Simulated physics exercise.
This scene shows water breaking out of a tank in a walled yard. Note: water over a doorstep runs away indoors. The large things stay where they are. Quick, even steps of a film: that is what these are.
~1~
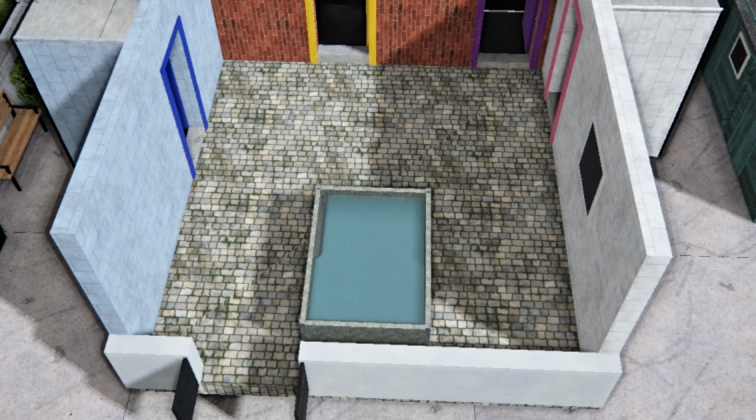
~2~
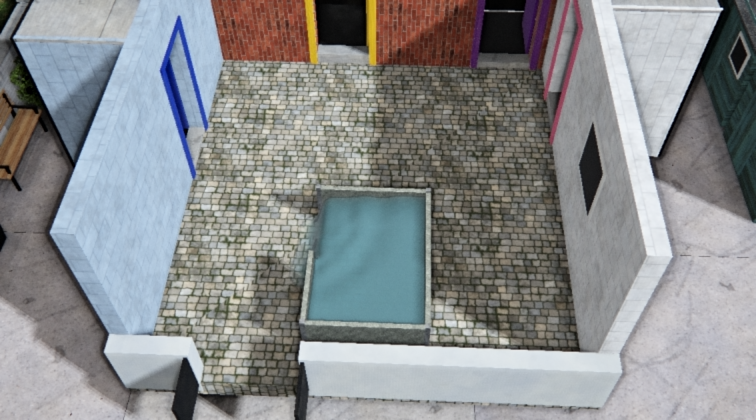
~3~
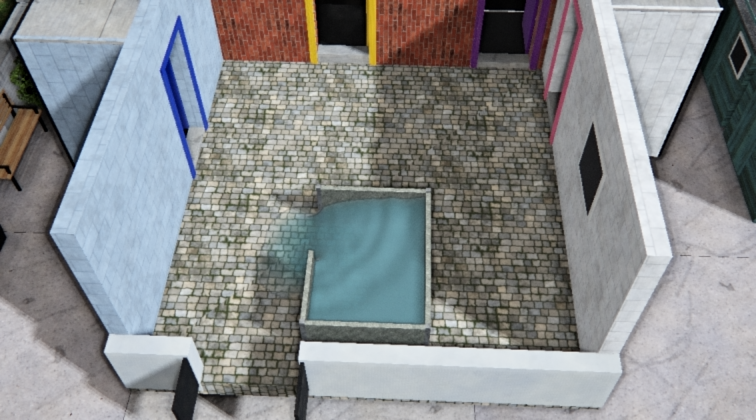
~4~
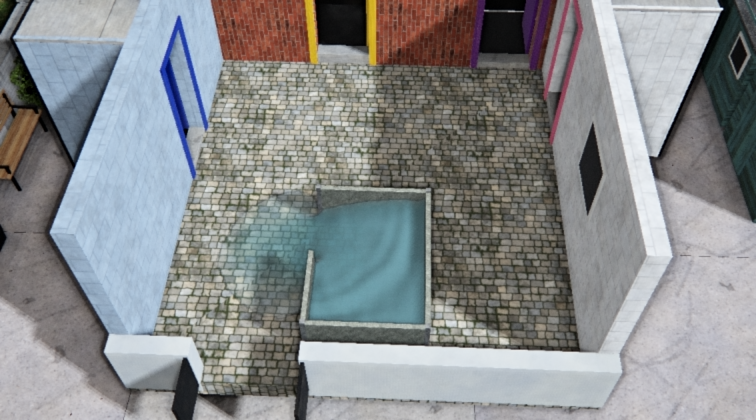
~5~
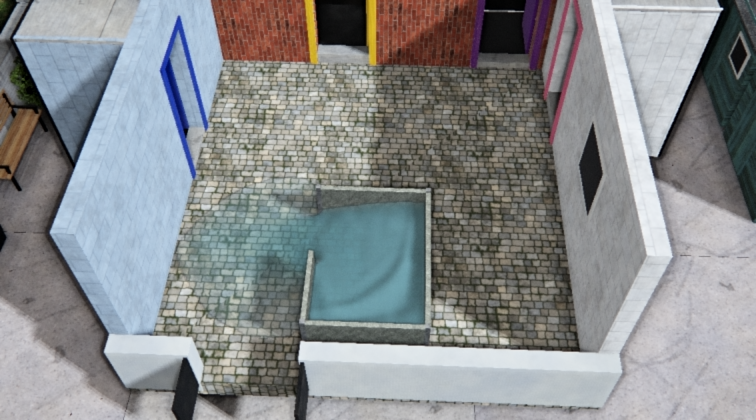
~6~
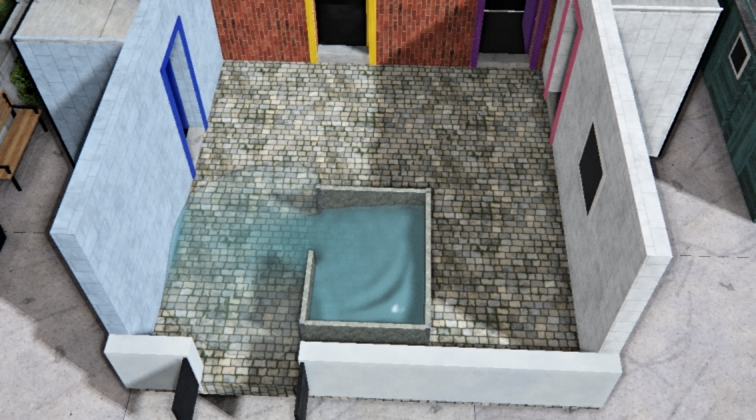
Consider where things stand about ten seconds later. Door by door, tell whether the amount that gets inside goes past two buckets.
Door by door: The blue door goes past two buckets, the pink door stays at two buckets or less, the yellow door stays at two buckets or less, the purple door stays at two buckets or less.
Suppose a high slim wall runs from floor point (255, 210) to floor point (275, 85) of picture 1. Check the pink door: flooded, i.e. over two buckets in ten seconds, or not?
Taken separately, pink falls below the limit.
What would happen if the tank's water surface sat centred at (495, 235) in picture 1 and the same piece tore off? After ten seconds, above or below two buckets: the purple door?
Purple falls short.
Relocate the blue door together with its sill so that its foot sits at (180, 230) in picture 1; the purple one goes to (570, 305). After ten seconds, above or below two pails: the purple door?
Well, purple door comes up short in the end.
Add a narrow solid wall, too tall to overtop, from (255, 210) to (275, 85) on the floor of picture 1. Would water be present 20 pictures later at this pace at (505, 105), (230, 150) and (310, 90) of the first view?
Taking the three spots in turn, they are unwetted, inundated and inundated.
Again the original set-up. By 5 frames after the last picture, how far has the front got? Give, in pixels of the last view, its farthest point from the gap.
Roughly at (209, 120).
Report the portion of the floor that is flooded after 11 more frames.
It comes to 30 per cent.
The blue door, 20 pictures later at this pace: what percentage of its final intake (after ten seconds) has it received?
It would be roughly 85 percent of the ten-second total.
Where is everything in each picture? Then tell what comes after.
Still water in the tank at (370, 256), in the first frame.
Water pours out at (320, 243) and has run to (311, 221), in the second frame.
Water pours out at (320, 244) and has run to (265, 275), in the third frame.
The front is at (224, 263), out from the gap at (320, 244), in the fourth frame.
The front is at (183, 254), out from the gap at (320, 244), in the fifth frame.
Water pours out at (320, 244) and has run to (188, 201), in the sixth frame.
A moment on, water covers 25 % of the floor; the blue door wet at the sill, nothing in, the pink door not reached, the yellow door not reached, the purple door not reached.
Next, water covers 30 % of the floor; the blue door over two buckets in, the pink door not reached, the yellow door not reached, the purple door not reached.
Then, water covers 45 % of the floor; the blue door over two buckets in, the pink door not reached, the yellow door wet at the sill, nothing in, the purple door not reached.
Later, water covers 75 % of the floor; the blue door over two buckets in, the pink door wet at the sill, nothing in, the yellow door wet at the sill, nothing in, the purple door wet at the sill, nothing in.
In the end, water covers 95 % of the floor; the blue door over two buckets in, the pink door wet at the sill, nothing in, the yellow door wet at the sill, nothing in, the purple door wet at the sill, nothing in.
